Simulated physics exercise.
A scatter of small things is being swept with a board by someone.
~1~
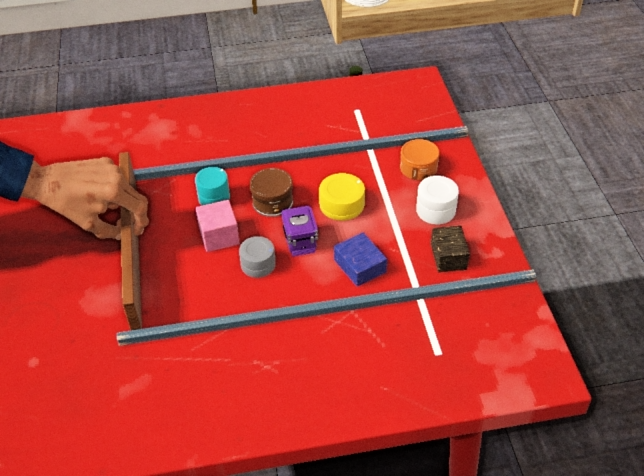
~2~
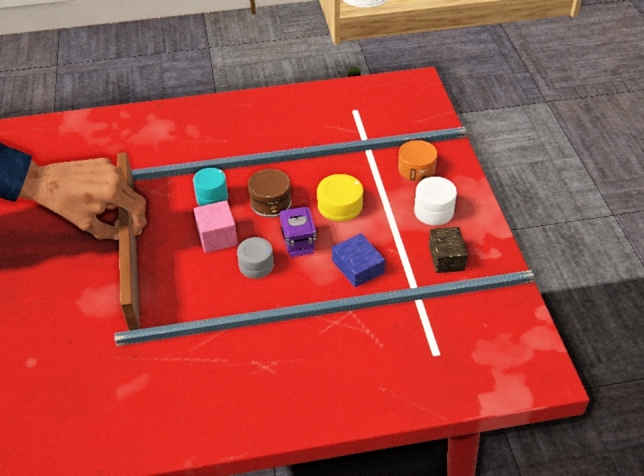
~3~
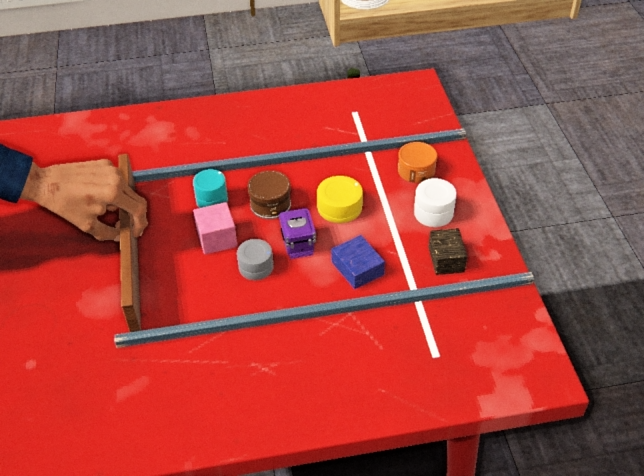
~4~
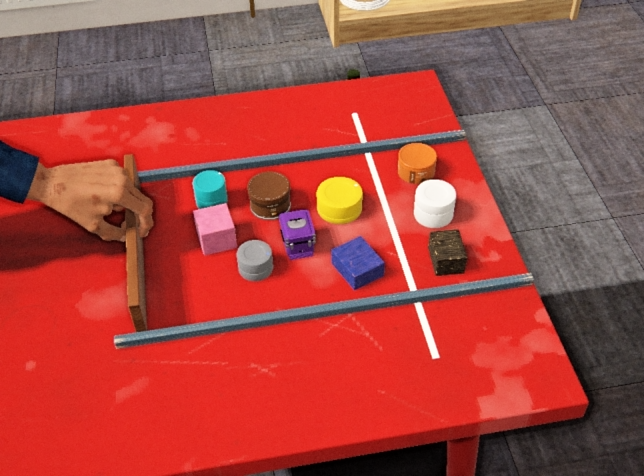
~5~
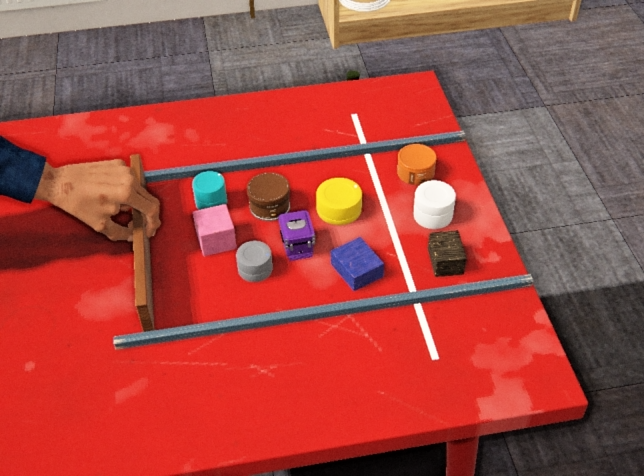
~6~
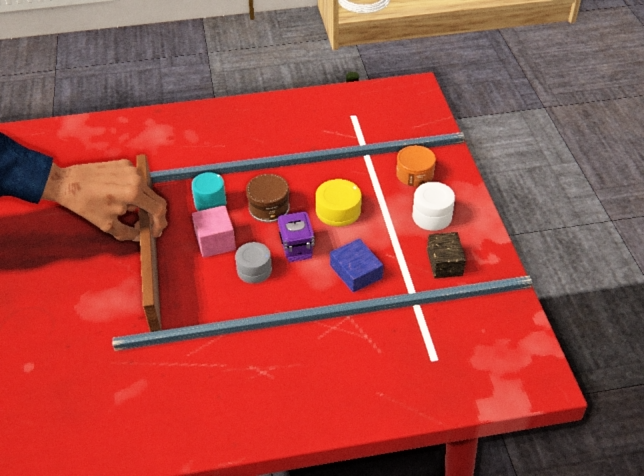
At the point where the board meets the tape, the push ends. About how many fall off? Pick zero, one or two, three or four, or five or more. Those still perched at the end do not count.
Zero fall off.
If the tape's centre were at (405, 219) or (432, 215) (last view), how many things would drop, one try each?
Well, you'd get 0 the first time and 2 the second time.
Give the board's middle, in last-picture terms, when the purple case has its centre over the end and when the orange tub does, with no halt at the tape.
(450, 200) and (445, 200), roughly.
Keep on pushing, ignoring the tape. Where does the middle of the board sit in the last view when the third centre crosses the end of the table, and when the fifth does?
At (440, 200) for the third, at (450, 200) for the fifth.
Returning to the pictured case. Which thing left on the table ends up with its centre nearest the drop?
White lid.
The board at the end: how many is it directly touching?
It's 5.
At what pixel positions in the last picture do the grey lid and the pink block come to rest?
Final positions: Near (414, 240); near (404, 207).
Early on, none off yet; white lid at rest near (433, 206); orange tub at rest near (416, 166); black block at rest near (446, 255).
Finally, the number that fall off is zero.
